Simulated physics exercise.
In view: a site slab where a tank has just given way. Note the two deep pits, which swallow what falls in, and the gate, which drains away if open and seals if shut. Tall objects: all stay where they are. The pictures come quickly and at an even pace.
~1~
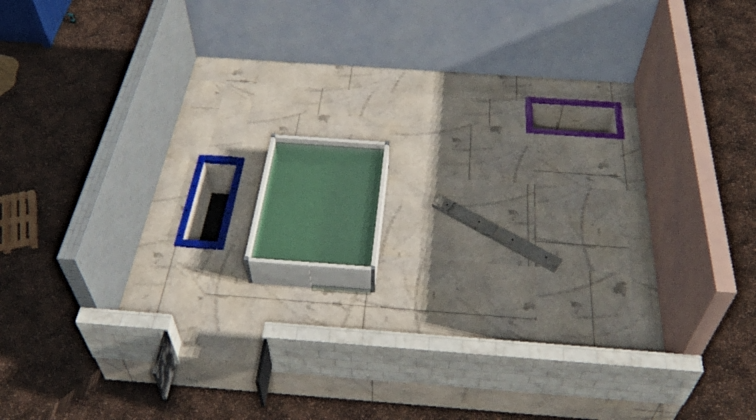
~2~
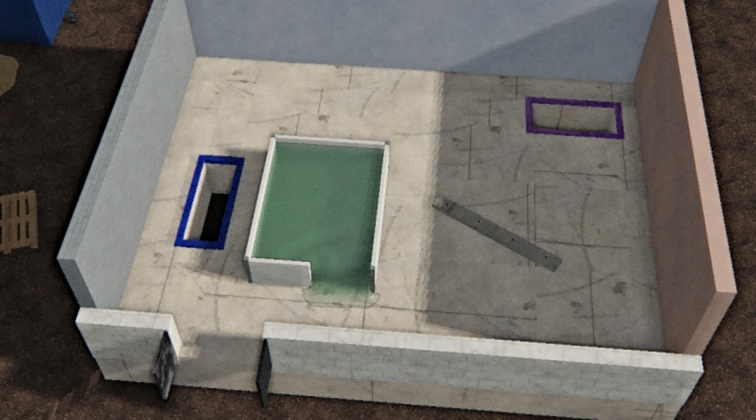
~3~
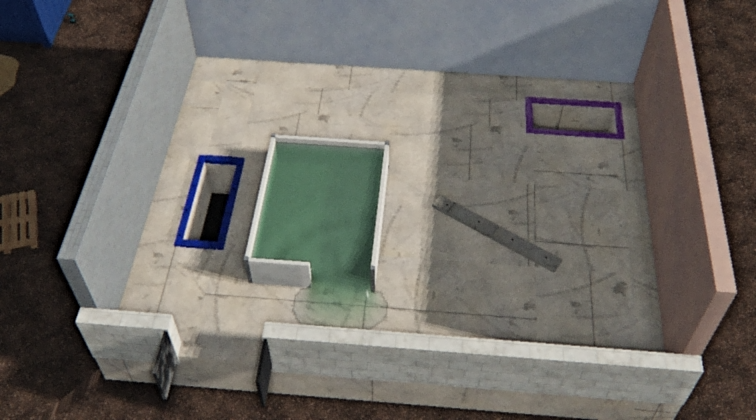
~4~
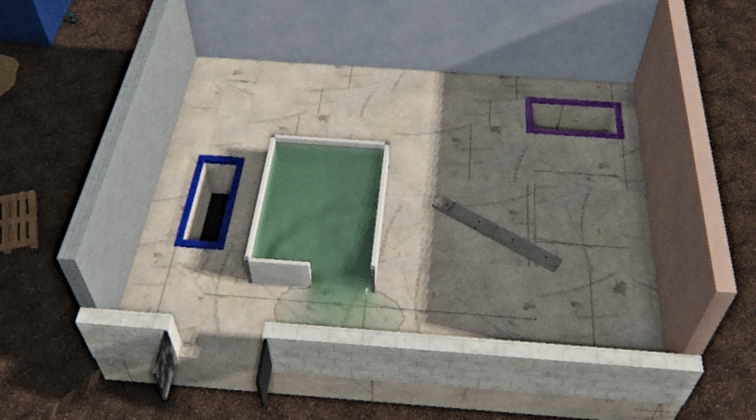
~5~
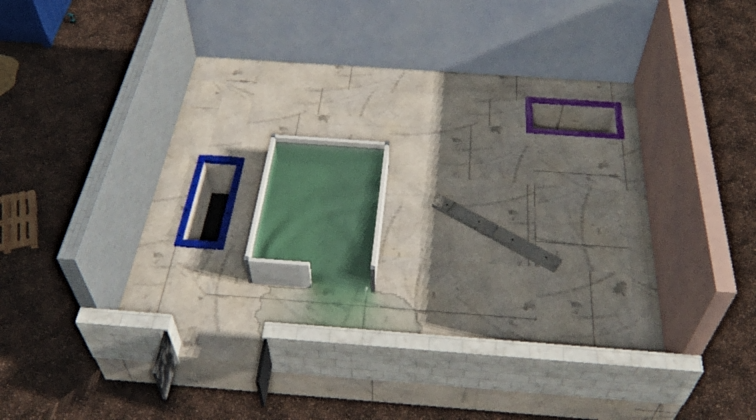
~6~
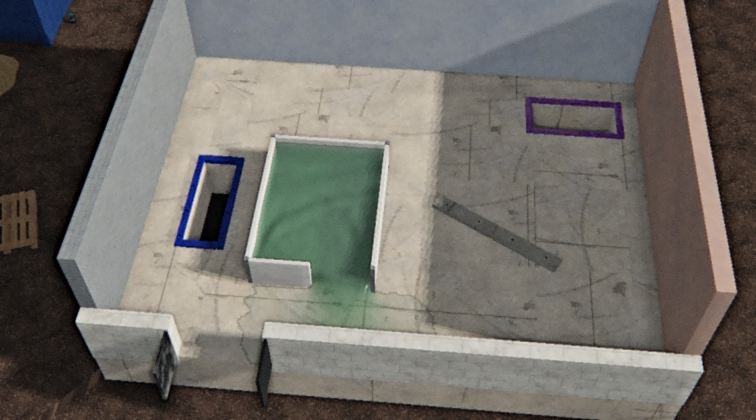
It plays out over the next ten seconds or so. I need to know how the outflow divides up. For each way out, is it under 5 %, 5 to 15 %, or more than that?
Result: The gate carries off some - in the five to fifteen per cent range; the blue pit carries off next to nothing - beneath five per cent; the purple pit carries off some - in the five to fifteen per cent range.
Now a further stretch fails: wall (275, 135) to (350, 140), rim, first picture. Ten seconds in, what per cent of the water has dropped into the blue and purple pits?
For blue it's about 8 per cent, and for purple about 14 per cent.
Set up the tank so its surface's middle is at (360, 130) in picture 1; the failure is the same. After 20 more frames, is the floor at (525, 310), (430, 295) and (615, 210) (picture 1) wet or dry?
Location one: Soaked; location two: Soaked; location three: Bone dry.
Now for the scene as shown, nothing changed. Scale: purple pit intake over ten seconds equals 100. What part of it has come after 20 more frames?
About 0 per cent.
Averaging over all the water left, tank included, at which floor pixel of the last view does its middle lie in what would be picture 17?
Near (338, 261) in the last view.
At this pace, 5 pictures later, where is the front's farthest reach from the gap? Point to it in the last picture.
I'd go with roughly (522, 368).
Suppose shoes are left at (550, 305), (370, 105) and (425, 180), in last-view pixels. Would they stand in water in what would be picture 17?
One after the other: Covered, not flooded, not flooded.
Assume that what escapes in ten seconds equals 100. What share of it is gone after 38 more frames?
Estimate: Some 40 %.
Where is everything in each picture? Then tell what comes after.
In the first picture, still water in the tank at (320, 202).
In the second picture, water pours out at (341, 279) and has run to (373, 299).
In the third picture, the front is at (312, 326), out from the gap at (341, 281).
In the fourth picture, the front is at a hidden place, out from the gap at (341, 281).
In the fifth picture, the front is at a hidden place, out from the gap at (341, 281).
In the sixth picture, the front is at a hidden place, out from the gap at (341, 281).
A moment on, water covers 10 % of the floor; the gate 0 %, the blue pit 0 %, the purple pit 0 %.
Next, water covers 25 % of the floor; the gate 1 %, the blue pit 0 %, the purple pit 0 %.
Then, water covers 35 % of the floor; the gate 3 %, the blue pit 0 %, the purple pit 0 %.
Later, water covers 60 % of the floor; the gate 5 %, the blue pit 1 %, the purple pit 2 %.
In the end, water covers 85 % of the floor; the gate 7 %, the blue pit 2 %, the purple pit 9 %.
